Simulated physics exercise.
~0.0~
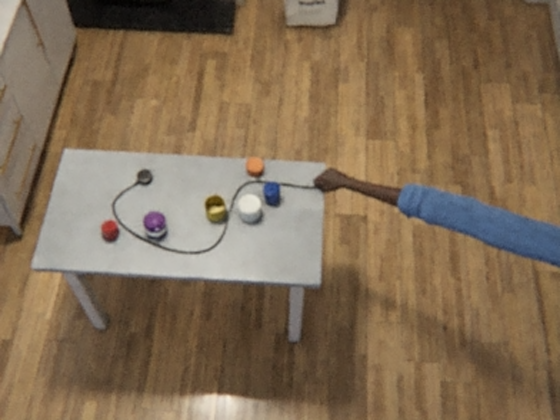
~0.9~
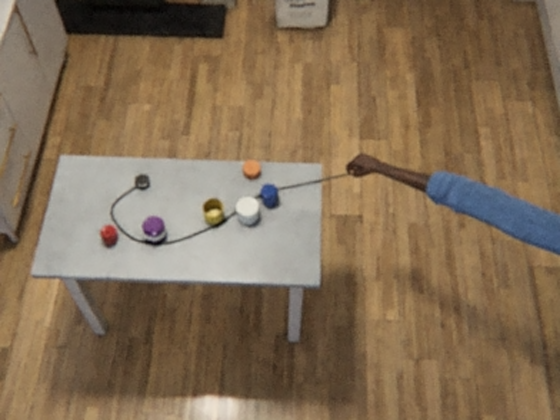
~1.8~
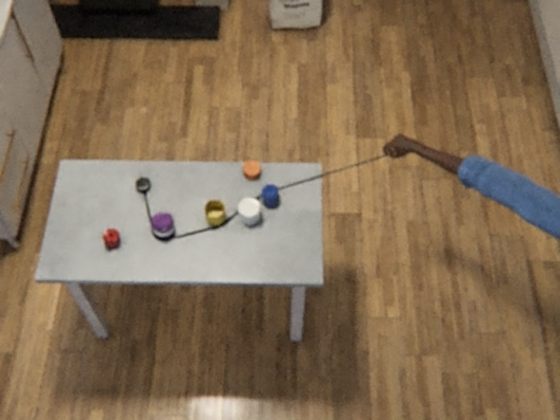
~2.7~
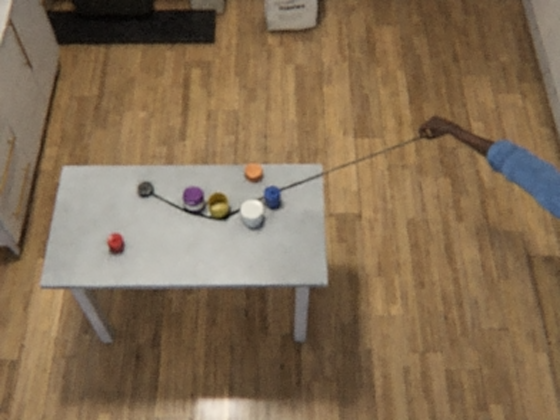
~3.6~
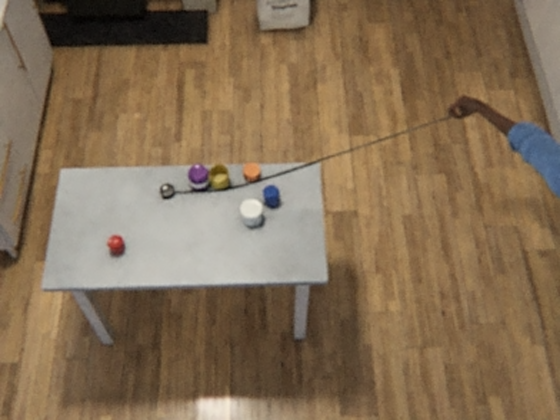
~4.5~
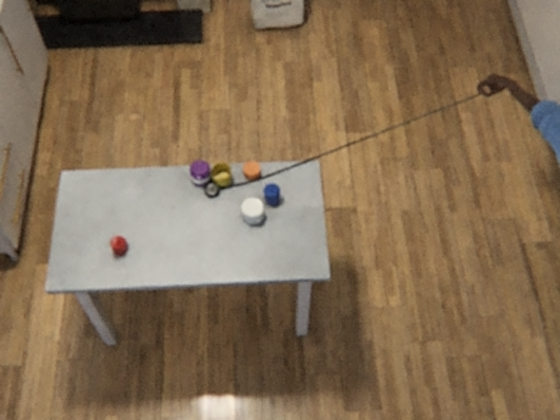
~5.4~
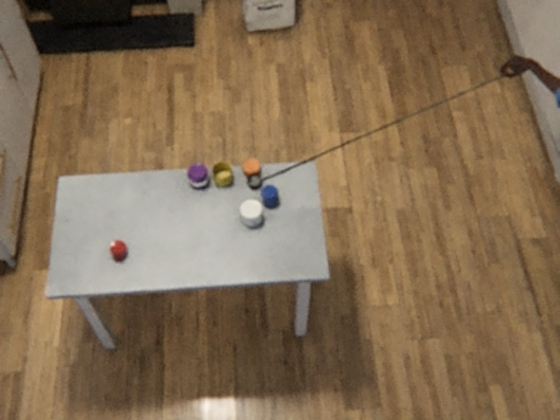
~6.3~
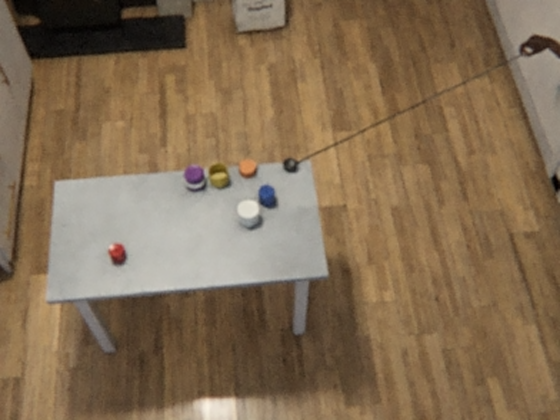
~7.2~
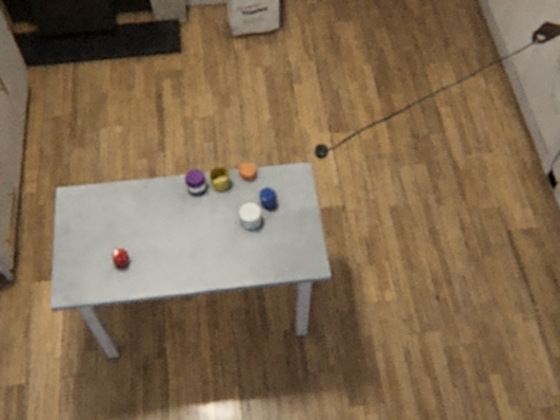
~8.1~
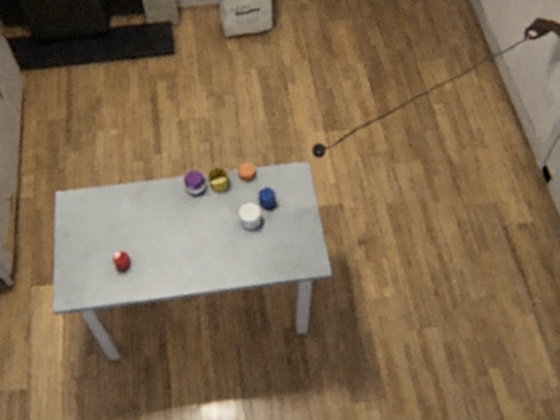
In a wood-floored room seen from above at a slant, a pale side table holds a red pot at left, a purple jar, a yellow cup, a white tub, a blue pot and an orange tub toward the right. A black puck sits near the back left on a curving black lead held by a blue-sleeved arm. The hand pulls rightwards, drawing the lead taut and sweeping the purple jar right and back, then the yellow cup backward too. The puck slides past them and the orange tub, then leaves the right edge. It ends hanging from the lead, with all six containers upright on the table.
